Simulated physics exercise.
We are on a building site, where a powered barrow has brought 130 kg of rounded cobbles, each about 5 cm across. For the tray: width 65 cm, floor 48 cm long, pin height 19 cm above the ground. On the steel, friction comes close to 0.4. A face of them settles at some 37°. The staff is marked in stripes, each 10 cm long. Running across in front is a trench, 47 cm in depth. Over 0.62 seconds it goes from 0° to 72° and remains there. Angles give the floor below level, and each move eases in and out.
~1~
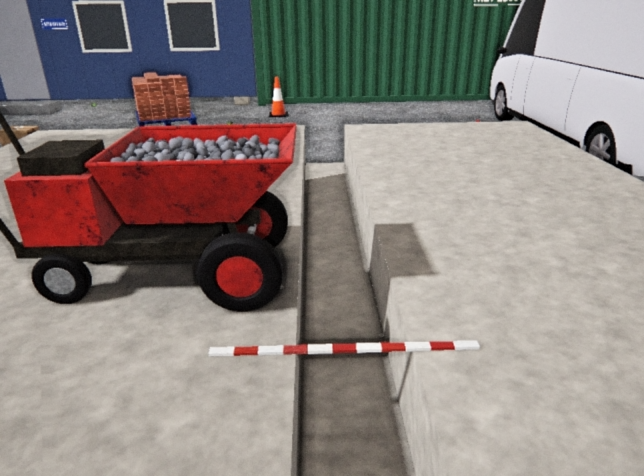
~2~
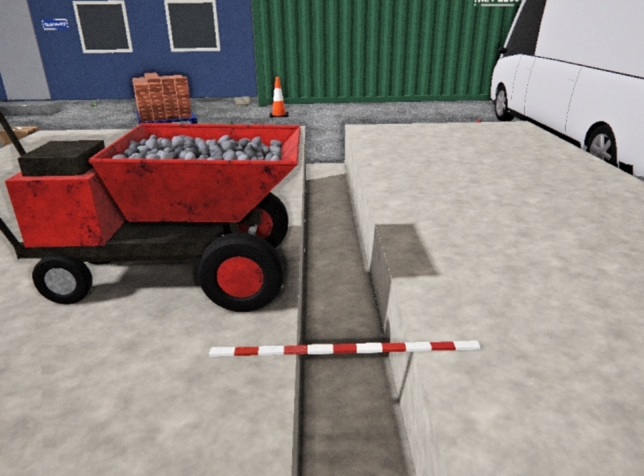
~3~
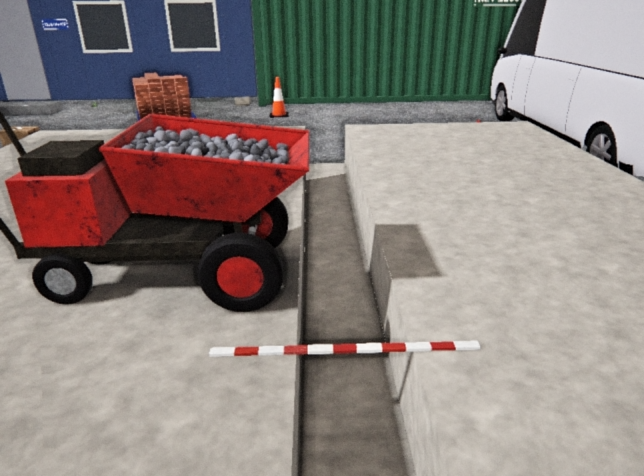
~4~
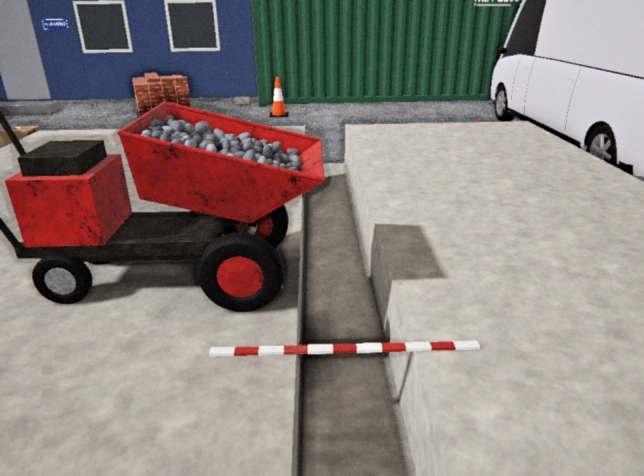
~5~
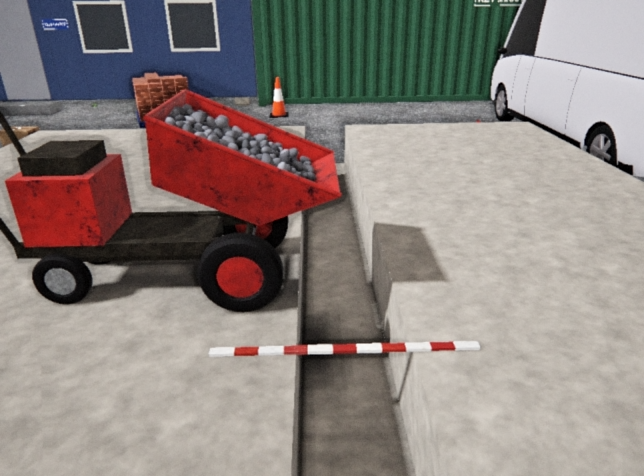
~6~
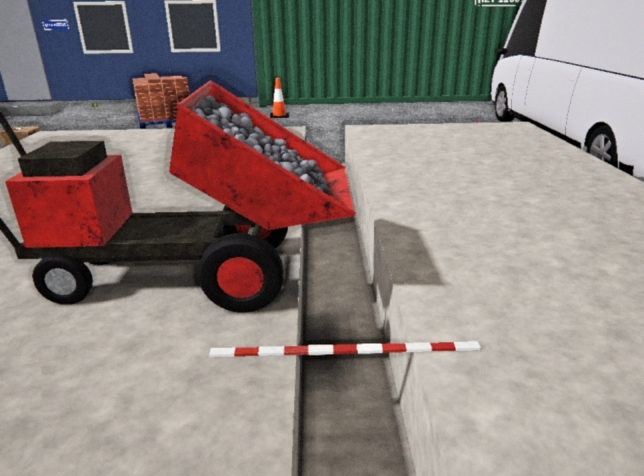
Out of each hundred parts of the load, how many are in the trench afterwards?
About 37 out of 100.
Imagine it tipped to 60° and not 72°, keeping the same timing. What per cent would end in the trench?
Roughly 45 percent.
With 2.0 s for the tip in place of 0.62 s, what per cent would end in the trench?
That would give about 55 percent.
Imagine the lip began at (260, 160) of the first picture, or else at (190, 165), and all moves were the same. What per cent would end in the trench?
About 70 per cent from the first spot, about 100 from the second.
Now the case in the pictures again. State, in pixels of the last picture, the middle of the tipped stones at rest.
About (419, 271).
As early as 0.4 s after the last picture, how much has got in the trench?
Around 10 per cent of it, at that instant.
Then, 0.2 s after the last picture the floor is at 60°, 100 % in the tray; the foremost stones are at (361, 230).
Then, 0.4 s after the last picture the floor is at 72°, 65 % in the tray, 11 % in the trench, 24 % past the trench; the foremost stones are at (440, 274).
Then, 0.8 s after the last picture the floor is at 72°, 9 % in the tray, 28 % in the trench, 63 % past the trench; the foremost stones are at (592, 274).
Then, 2.7 s after the last picture the floor is at 72°, 0 % in the tray, 37 % in the trench, 63 % past the trench; the foremost stones are past the picture's edge.
